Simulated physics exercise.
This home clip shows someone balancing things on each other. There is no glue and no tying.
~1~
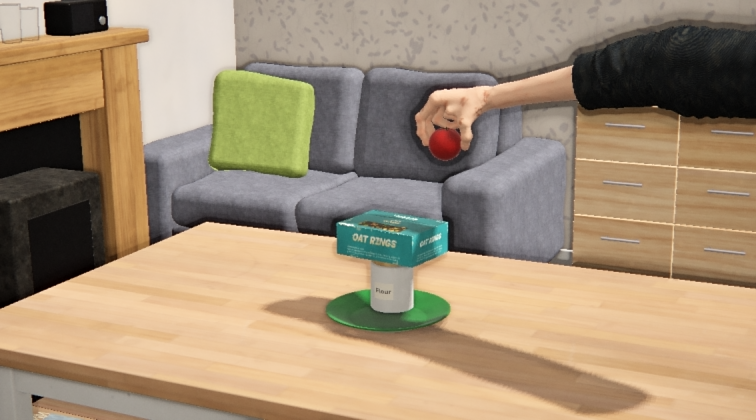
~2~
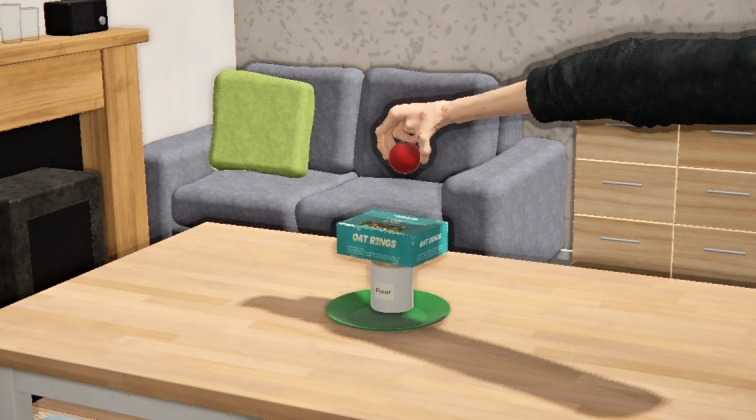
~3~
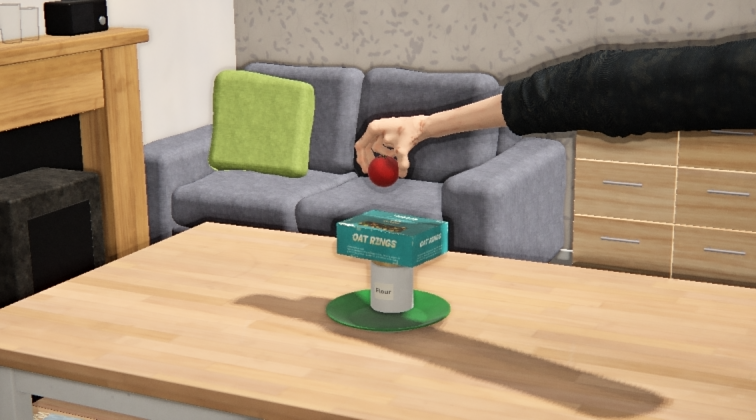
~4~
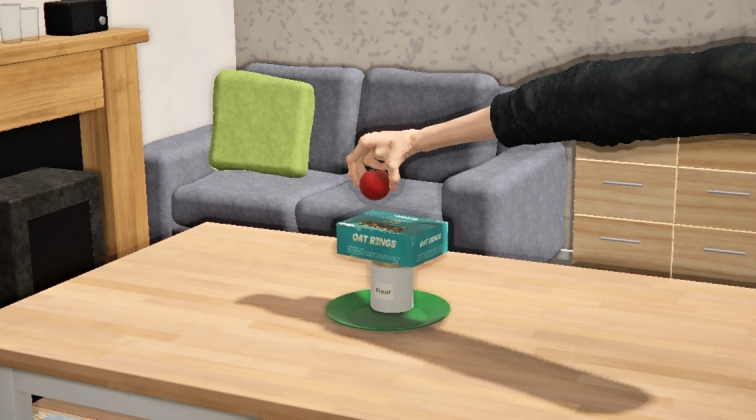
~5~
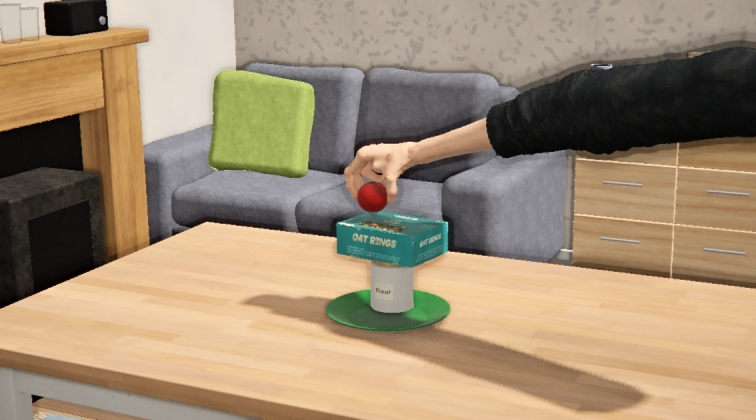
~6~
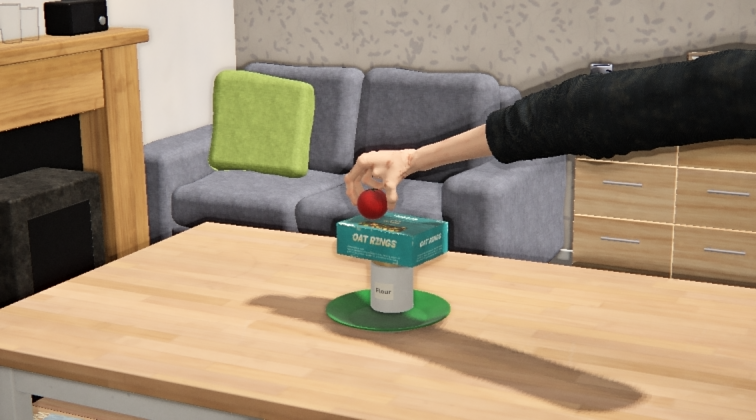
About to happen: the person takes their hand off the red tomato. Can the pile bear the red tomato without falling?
The pile bears the load.
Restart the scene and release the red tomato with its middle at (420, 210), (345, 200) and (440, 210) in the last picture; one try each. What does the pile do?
Try one: It stands firm; try two: It topples; try three: It topples.
Then, 0.20 s on from there, no change.
Then, 0.40 s on from there, red tomato resting near (373, 204).
In the end, all 4 unmoved. At the end, from the last picture's camera, red tomato near (373, 204). The pile keeps its balance.
